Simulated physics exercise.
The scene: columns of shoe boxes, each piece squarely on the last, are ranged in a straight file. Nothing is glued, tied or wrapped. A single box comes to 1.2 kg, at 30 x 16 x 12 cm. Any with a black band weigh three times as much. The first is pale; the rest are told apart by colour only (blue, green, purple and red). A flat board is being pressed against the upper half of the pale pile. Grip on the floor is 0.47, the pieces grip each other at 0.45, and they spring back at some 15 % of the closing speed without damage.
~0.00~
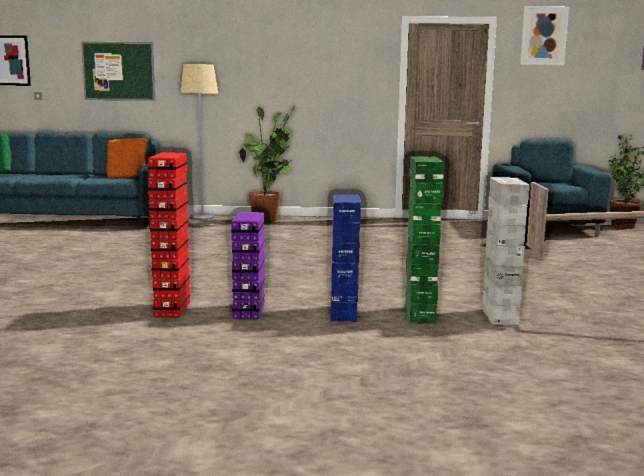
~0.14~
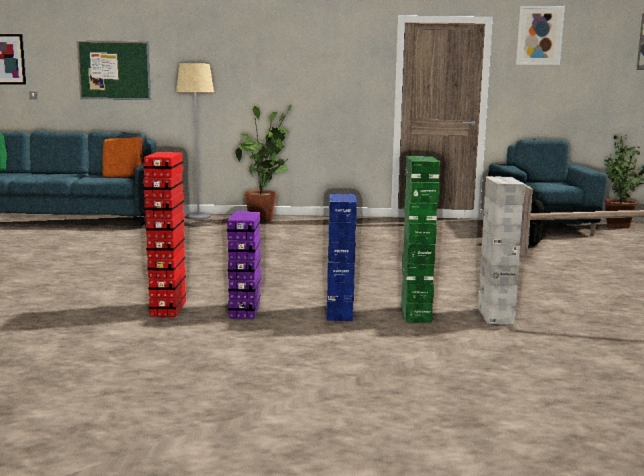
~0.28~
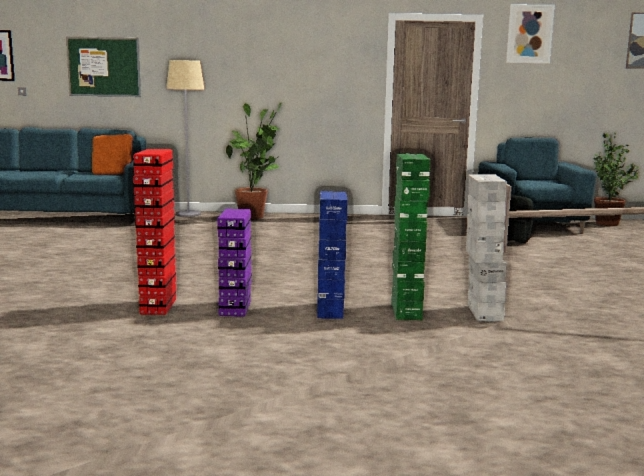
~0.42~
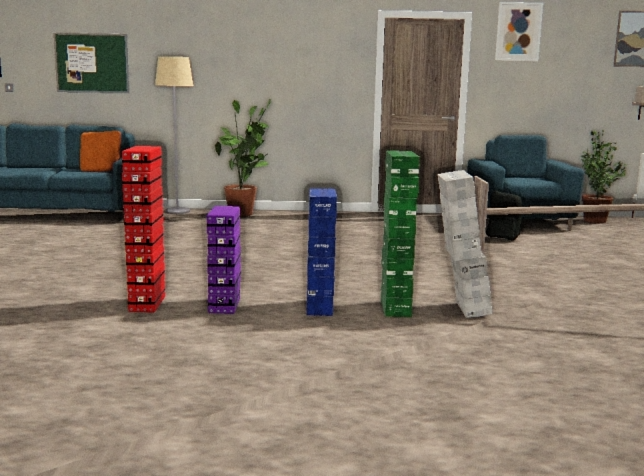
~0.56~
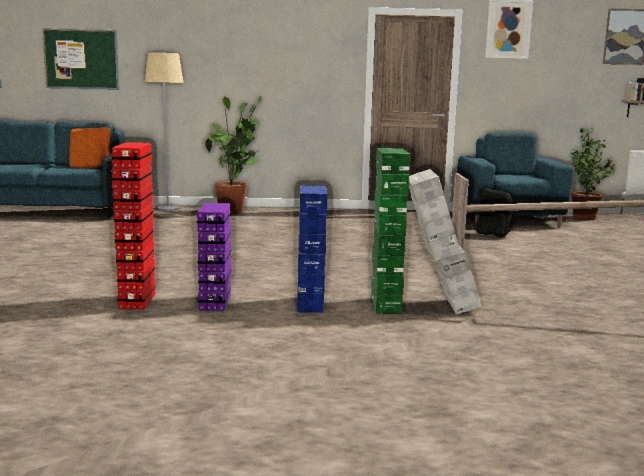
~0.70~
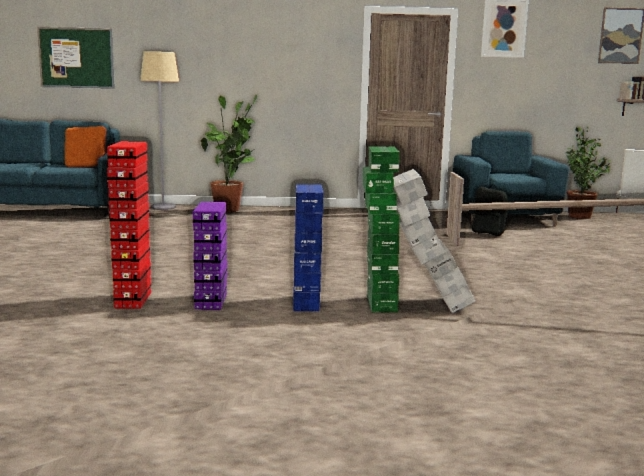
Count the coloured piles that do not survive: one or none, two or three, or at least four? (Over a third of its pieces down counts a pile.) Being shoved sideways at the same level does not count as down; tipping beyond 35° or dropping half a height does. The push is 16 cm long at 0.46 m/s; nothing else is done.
Piles wrecked: Four or more.
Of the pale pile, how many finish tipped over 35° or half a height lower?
7 pale pieces.
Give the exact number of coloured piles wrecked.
4 of them.
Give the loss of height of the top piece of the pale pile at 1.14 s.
Roughly 20 cm.
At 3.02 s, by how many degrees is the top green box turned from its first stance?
About 30°.
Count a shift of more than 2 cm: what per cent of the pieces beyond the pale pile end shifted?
It is 100 per cent.
After 1.14 s, 7 of the pale pile down; none of the 27 other boxes down, 10 disturbed; top green box leaning 25°, 57 mm lower; top blue box shifted 36 mm.
After 1.64 s, 7 of the pale pile down; 14 of the 27 other boxes down; top green box leaning 61°, 26 cm lower; top blue box leaning 29°, 12 cm lower.
After 3.02 s, 7 of the pale pile down; 26 of the 27 other boxes down; top red box leaning 56°, 36 cm lower; top green box leaning 33°, 54 cm lower.
At rest (4.1 s), 7 of the pale pile down; 26 of the 27 other boxes down; top red box on its side; top purple box on its side. Wrecked, blue, green, purple and red. As the last picture would show them, middles, top purple box near (88, 263).
